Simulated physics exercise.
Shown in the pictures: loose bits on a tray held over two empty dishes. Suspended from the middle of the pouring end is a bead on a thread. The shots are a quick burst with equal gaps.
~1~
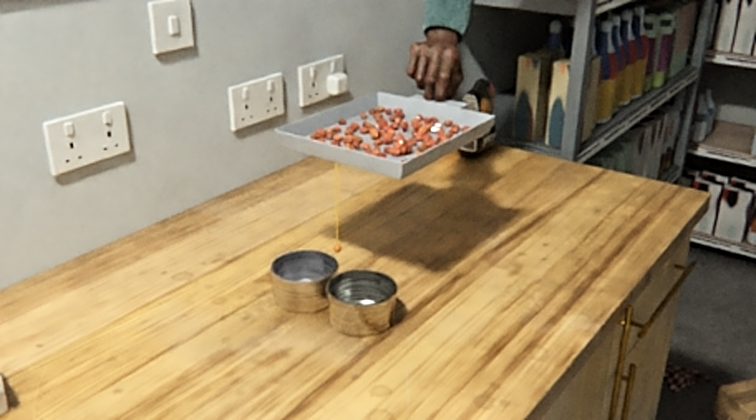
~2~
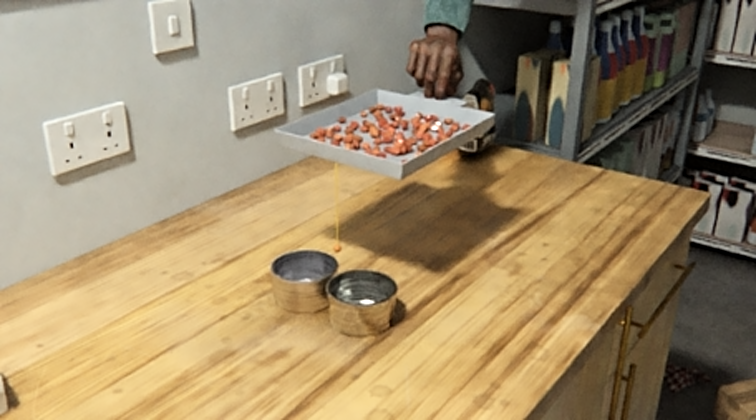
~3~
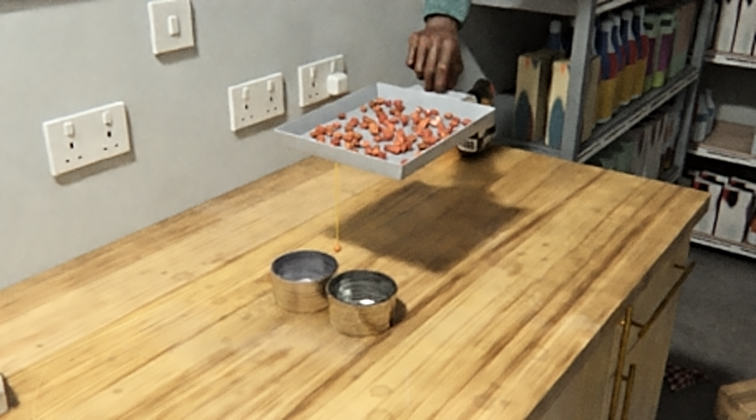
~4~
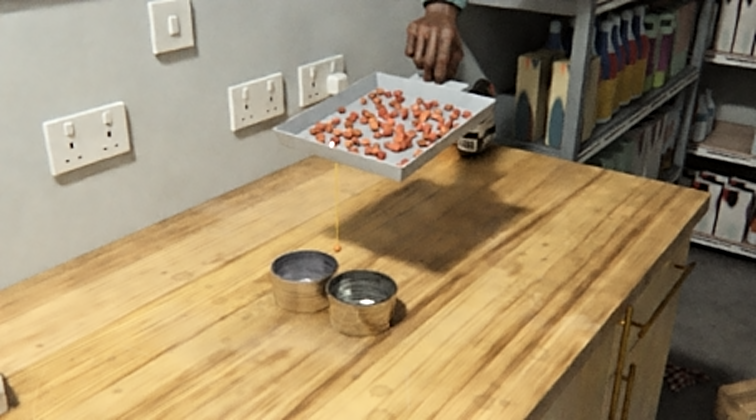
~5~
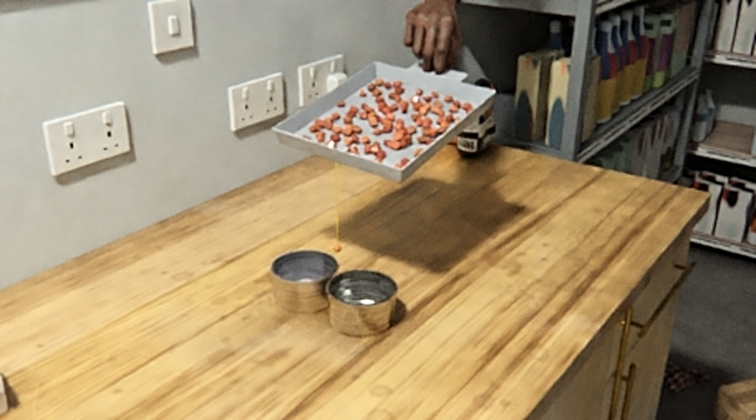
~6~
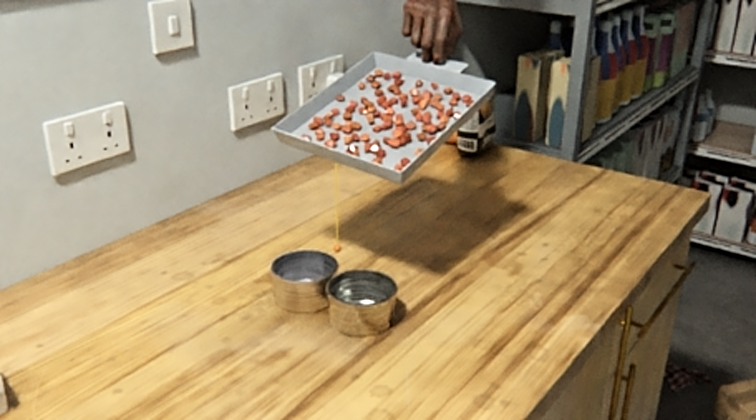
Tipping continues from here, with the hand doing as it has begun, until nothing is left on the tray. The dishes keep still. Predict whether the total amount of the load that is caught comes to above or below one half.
The total caught comes to above one half.
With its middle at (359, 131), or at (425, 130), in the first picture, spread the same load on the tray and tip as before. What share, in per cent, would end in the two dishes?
About 70 %, then about 70 %.
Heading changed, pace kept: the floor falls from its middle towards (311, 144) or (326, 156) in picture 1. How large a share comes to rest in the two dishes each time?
About 0 and 50 percent.
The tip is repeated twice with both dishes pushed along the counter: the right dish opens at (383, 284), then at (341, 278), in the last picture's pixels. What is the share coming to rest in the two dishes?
In the first position around 60 percent, in the second around 50 percent.
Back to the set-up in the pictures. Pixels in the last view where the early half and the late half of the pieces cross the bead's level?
The opening part goes through (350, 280); what follows goes through (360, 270).
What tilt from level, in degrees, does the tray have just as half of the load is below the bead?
Roughly 105°.
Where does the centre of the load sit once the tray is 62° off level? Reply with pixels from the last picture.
Somewhere near pixel (365, 149).
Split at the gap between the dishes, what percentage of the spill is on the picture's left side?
I make it about 60 percent or so.
Soon, tray tipped steeply; all on the tray.
A while on, tray tipped past a quarter turn; about half on the tray; about a quarter in the right dish; a stray few in the left dish; a small part outside both; about a quarter in the air.
Towards the end, tray tipped past a quarter turn; about two thirds in the right dish; a small part in the left dish; about a quarter outside both.
Finally, tray tipped past a quarter turn; about two thirds in the right dish; a small part in the left dish; about a quarter outside both.
